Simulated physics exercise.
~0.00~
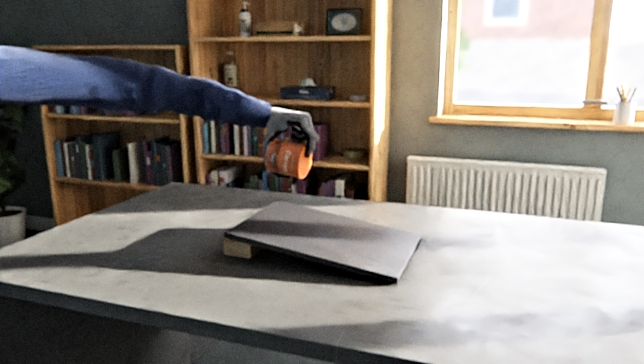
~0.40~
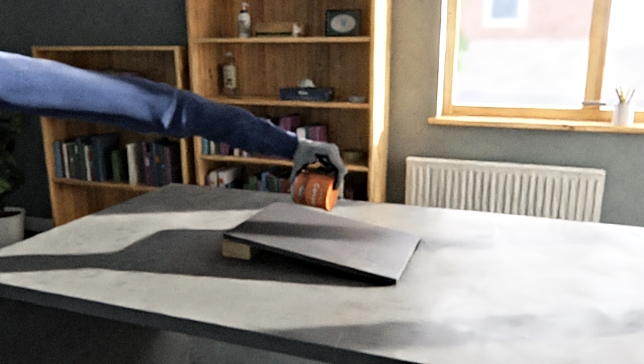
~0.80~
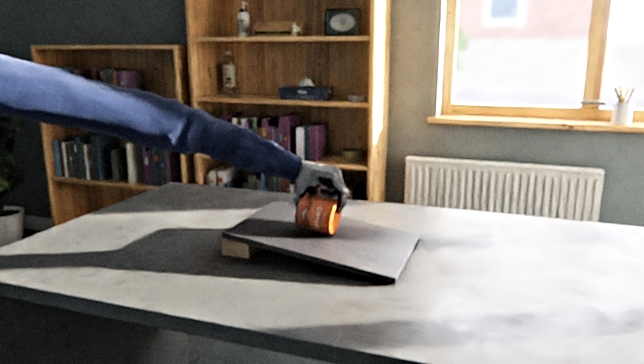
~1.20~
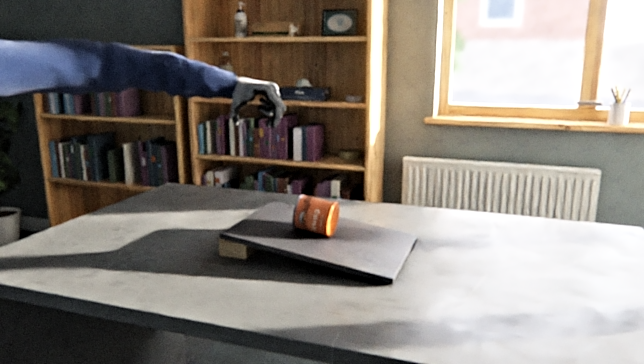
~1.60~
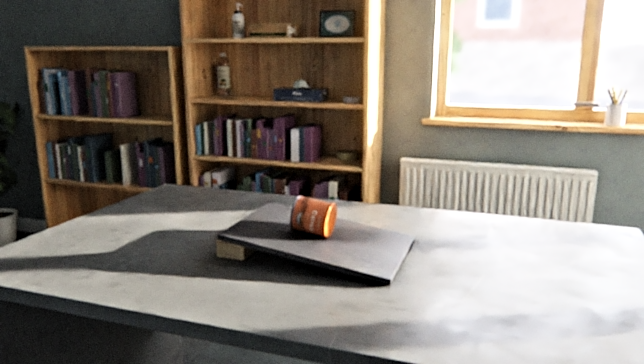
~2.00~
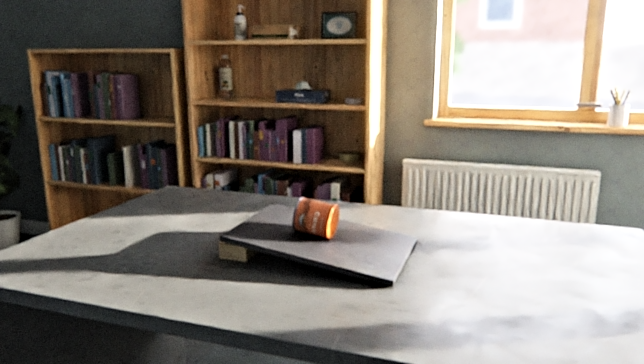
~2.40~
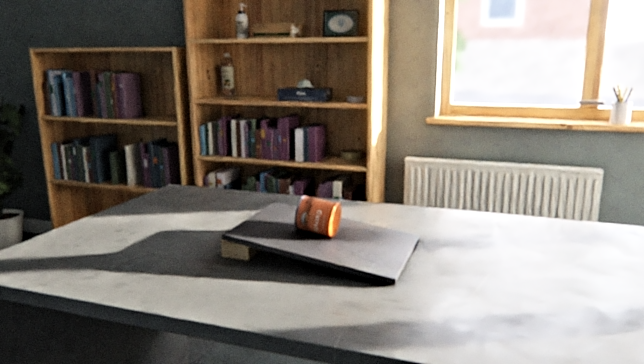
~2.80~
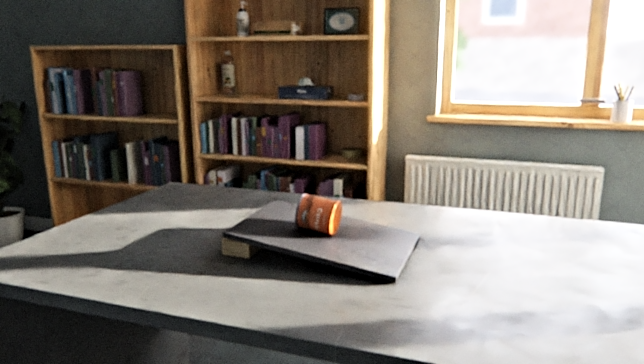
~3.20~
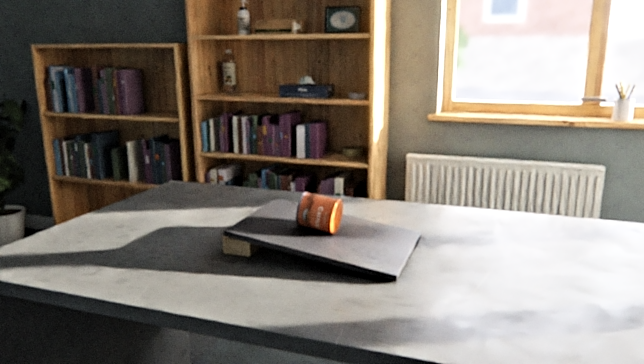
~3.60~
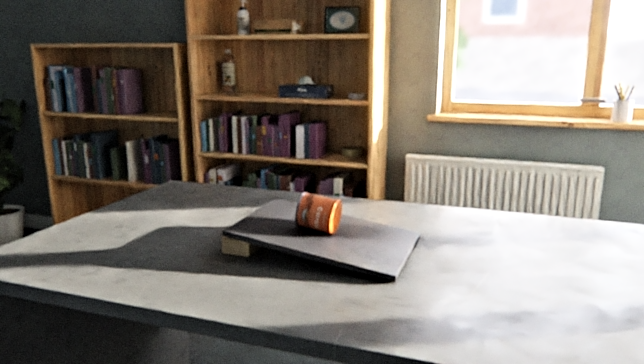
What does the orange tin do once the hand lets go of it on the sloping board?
It stays where it was put, resting on the sloping board without sliding or rolling away.
